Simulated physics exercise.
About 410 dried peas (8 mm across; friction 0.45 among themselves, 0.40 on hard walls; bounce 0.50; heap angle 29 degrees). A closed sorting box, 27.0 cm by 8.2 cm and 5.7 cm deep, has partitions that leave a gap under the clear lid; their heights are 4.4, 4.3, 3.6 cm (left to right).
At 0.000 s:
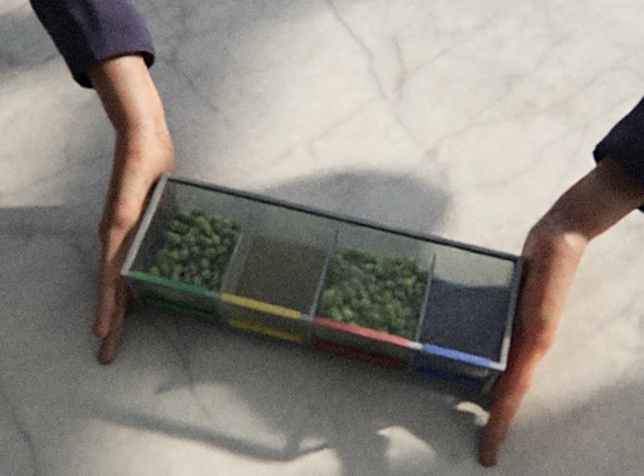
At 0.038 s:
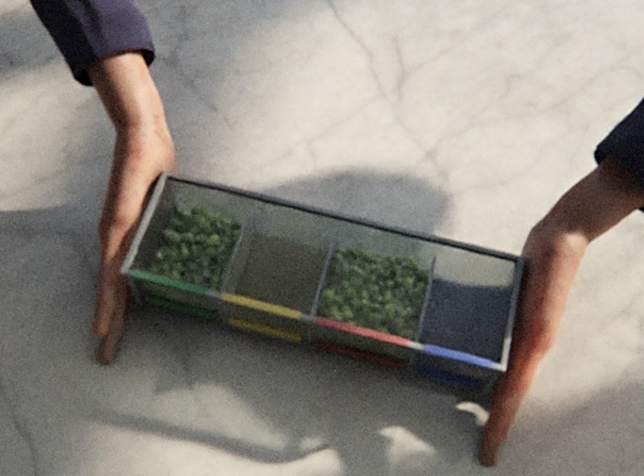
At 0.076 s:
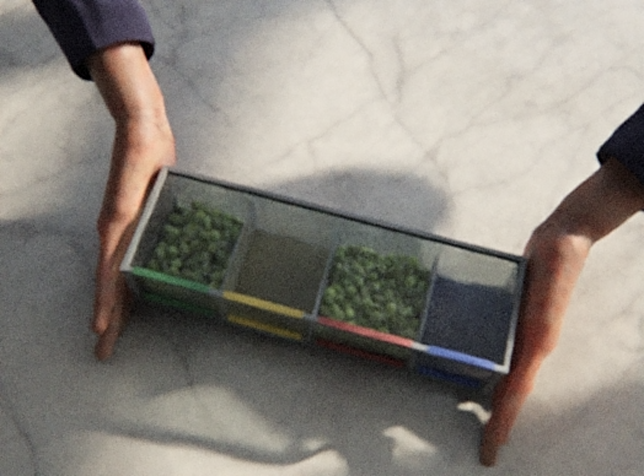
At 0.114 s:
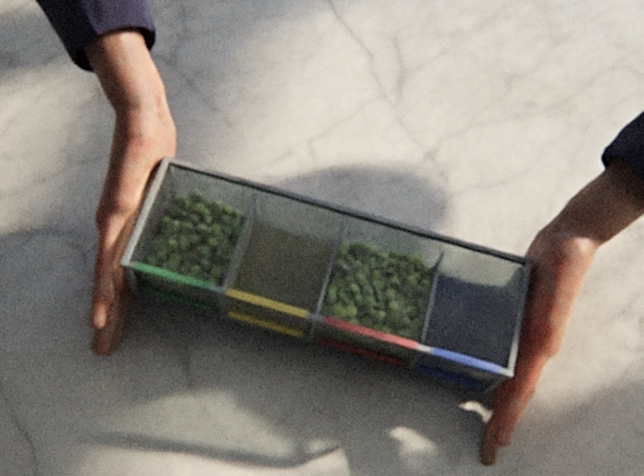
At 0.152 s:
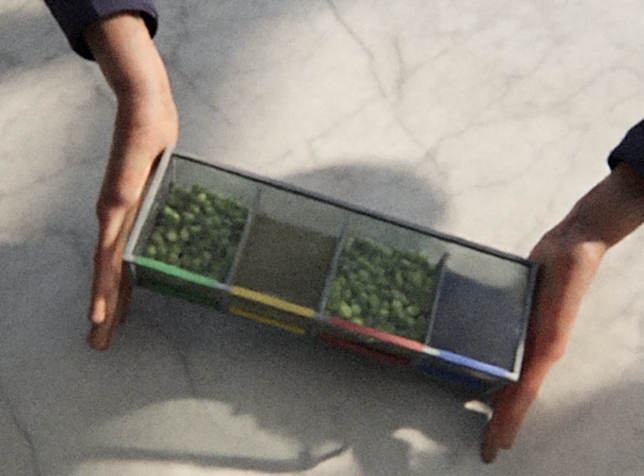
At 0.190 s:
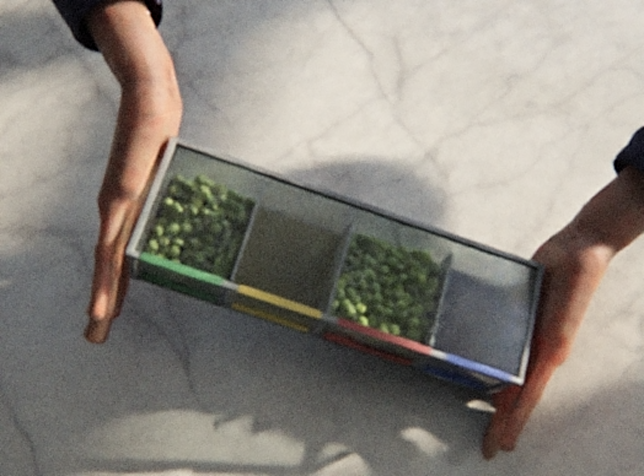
At first, two hands hold a clear-lided box with four compartments above a pale marble surface, small green pieces filling the green and red sections while the yellow and blue ones sit empty. Then the hands tilt it slightly, raising the left end, and the pieces stay in their sections.
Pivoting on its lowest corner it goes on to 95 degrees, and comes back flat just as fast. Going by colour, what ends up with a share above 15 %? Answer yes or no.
Red: Yes, blue: Yes, green: Yes, yellow: No.
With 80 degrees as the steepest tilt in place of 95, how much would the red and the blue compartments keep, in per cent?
Red 40, blue 20.
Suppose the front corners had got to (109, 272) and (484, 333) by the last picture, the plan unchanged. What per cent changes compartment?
Then about 10 per cent.
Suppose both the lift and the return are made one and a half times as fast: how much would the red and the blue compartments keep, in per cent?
In that case red 30; blue 30.
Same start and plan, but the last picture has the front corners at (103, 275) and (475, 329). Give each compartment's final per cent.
Red 50, blue 0, green 45, yellow 5.
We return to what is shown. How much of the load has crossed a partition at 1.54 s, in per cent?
Some 40 per cent.
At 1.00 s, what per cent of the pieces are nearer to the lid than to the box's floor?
Roughly 50 per cent.
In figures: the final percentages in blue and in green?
Blue 35, green 30.
After 1.00 s, tilt 95 degrees; red 45 %, blue 15 %, green 35 %.
After 1.54 s, tilt 42 degrees; red 30 %, blue 35 %, green 30 %, yellow 5 %.
Then, at 2.13 s, tilt 0 degrees; red 30 %, blue 35 %, green 30 %, yellow 5 %.
By 2.8 s all is still; red 30 %, blue 35 %, green 30 %, yellow 5 %.
